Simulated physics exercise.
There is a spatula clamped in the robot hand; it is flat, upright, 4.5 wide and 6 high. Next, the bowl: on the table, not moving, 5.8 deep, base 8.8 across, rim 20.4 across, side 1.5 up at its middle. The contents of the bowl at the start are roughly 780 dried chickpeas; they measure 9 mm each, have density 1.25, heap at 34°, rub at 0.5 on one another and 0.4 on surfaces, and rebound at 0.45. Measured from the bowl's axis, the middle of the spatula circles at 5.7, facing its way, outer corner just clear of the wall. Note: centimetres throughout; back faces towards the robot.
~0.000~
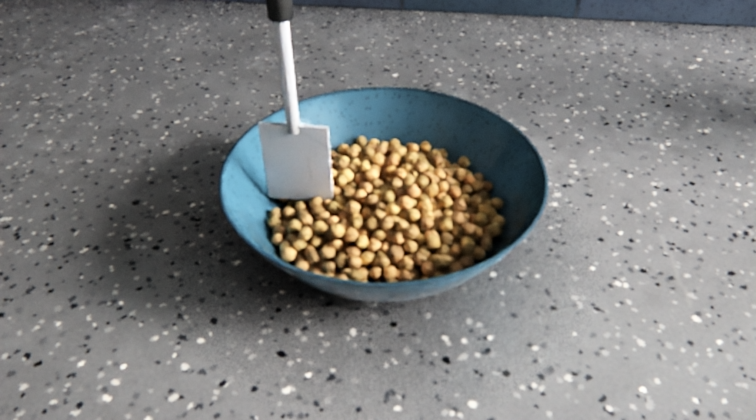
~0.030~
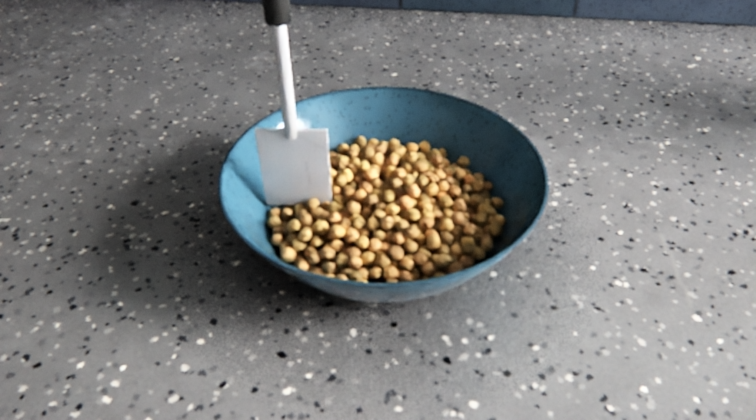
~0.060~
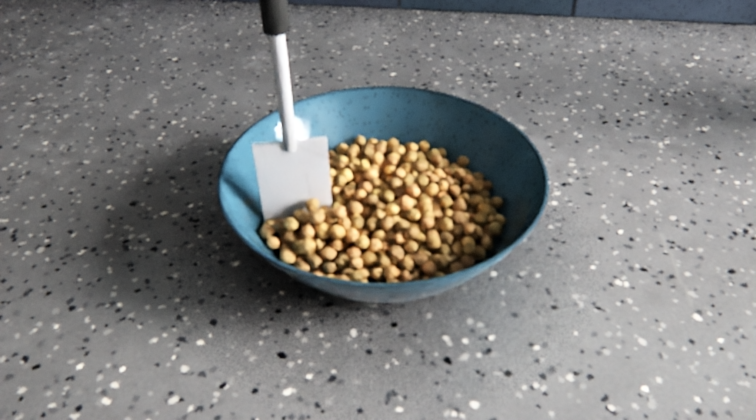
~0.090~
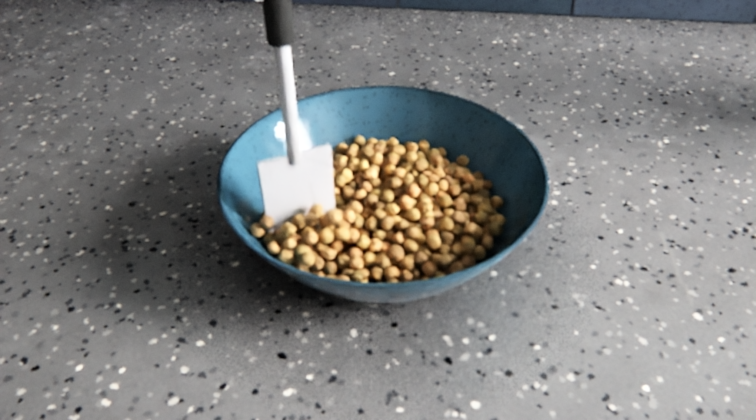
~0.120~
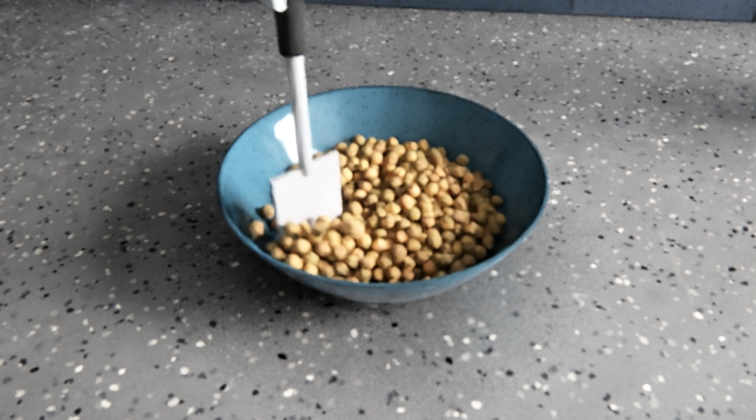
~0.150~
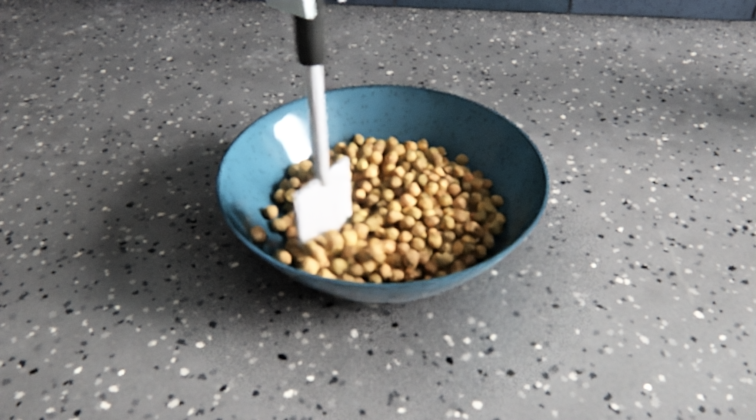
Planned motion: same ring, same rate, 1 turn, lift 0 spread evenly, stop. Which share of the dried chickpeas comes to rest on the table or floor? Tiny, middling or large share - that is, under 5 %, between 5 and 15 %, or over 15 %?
The share is middling, between 5 and 15 %.
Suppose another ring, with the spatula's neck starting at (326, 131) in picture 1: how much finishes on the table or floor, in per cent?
0 %.
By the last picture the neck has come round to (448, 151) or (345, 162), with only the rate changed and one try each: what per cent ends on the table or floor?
Some 30 and 10 per cent respectively.
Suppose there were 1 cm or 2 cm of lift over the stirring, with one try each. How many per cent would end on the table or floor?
Estimates: 0 % then 0 %.
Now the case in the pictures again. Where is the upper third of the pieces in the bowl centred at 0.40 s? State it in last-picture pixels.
About (455, 184) in the last picture.
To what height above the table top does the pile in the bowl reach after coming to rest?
Roughly 6.0 cm.
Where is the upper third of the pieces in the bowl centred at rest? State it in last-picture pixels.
Roughly at pixel (327, 214).
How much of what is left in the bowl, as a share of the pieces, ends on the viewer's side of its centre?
It comes to near 60 percent.
After 0.40 s, 177° round, highest piece 7 above the table; 771 in the bowl, 1 on the table or floor, 4 in flight or on the tool.
After 0.65 s, 293° round, highest piece 8 above the table; 740 in the bowl, 26 on the table or floor, 10 in flight or on the tool.
After 0.97 s, 0° round, highest piece 6 above the table; 719 in the bowl, 57 on the table or floor.
After 1.67 s, 0° round, highest piece 6 above the table; 719 in the bowl, 57 on the table or floor.
In the end, 719 in the bowl, 57 on the table or floor. That is 7 % on the table or floor.
